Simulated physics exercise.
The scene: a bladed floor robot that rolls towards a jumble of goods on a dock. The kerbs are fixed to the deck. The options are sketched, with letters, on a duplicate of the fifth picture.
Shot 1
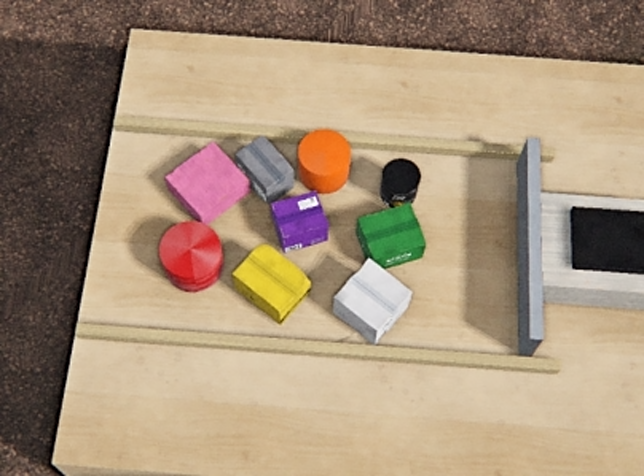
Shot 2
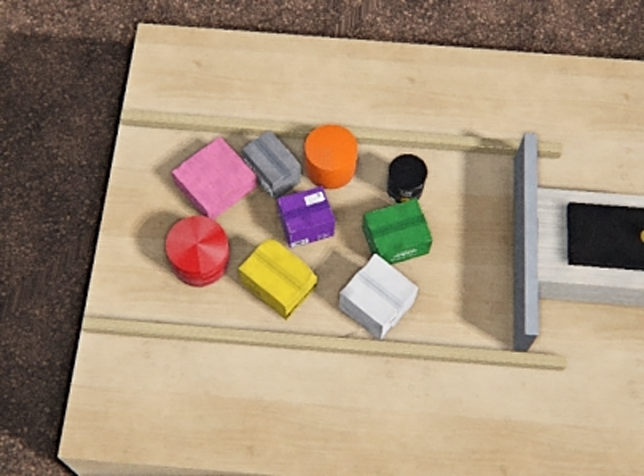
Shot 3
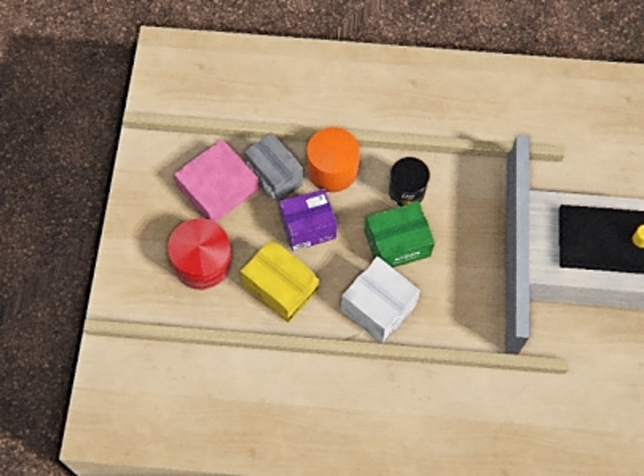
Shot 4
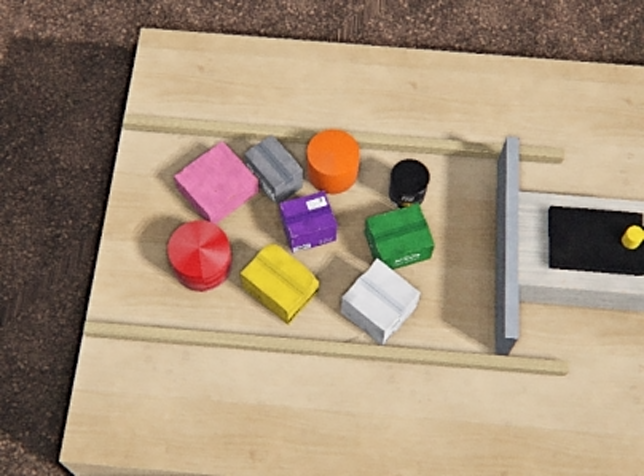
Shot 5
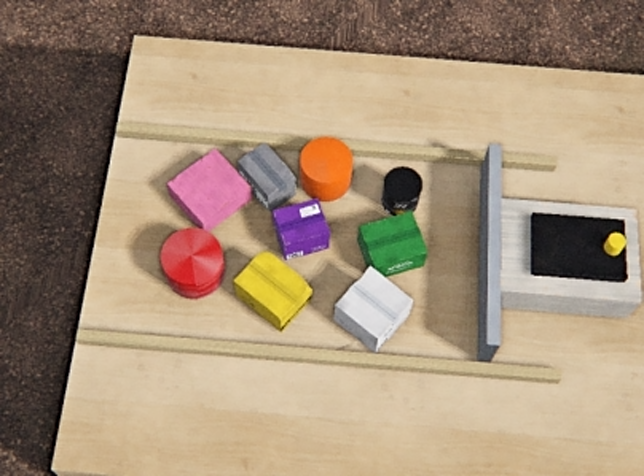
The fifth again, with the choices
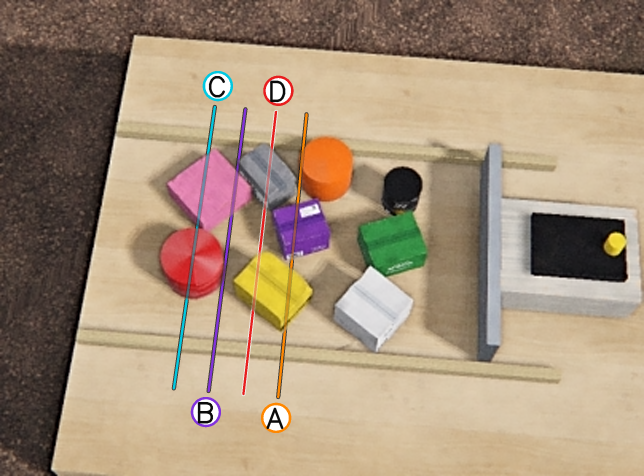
A bladed floor robot rolls slowly left towards a jumble of colourful, unmoving goods.
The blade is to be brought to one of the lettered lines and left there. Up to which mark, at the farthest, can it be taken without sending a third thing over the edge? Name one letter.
Line C.
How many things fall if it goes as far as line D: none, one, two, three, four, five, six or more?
The count is none.
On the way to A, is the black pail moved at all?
By then, yes.
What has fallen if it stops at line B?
It is the red canister.
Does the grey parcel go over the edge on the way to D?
No.
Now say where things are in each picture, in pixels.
The first frame shows robot (612, 240); black pail (399, 184); red canister (192, 257).
The second frame shows robot (608, 236); pink crate (215, 180).
The third frame shows robot (600, 238); white parcel (380, 300).
The fourth frame shows robot (589, 239); orange canister (333, 162).
The fifth frame shows robot (571, 246); grey parcel (267, 178); black pail (401, 192); red canister (193, 264).
On the marked copy, A at (293, 246); B at (228, 241); C at (196, 239); D at (261, 244).
Taking C. A third of the way, robot (462, 237); orange canister (322, 169); white parcel (335, 312).
Two thirds of the way, robot (353, 228); red canister (130, 248); pink crate (168, 194).
When it is over, robot (273, 222); red canister over the edge; pink crate over the edge; two fallen.
As for the rest, A is within the limit but short; B is within the limit but short; D is within the limit but short.
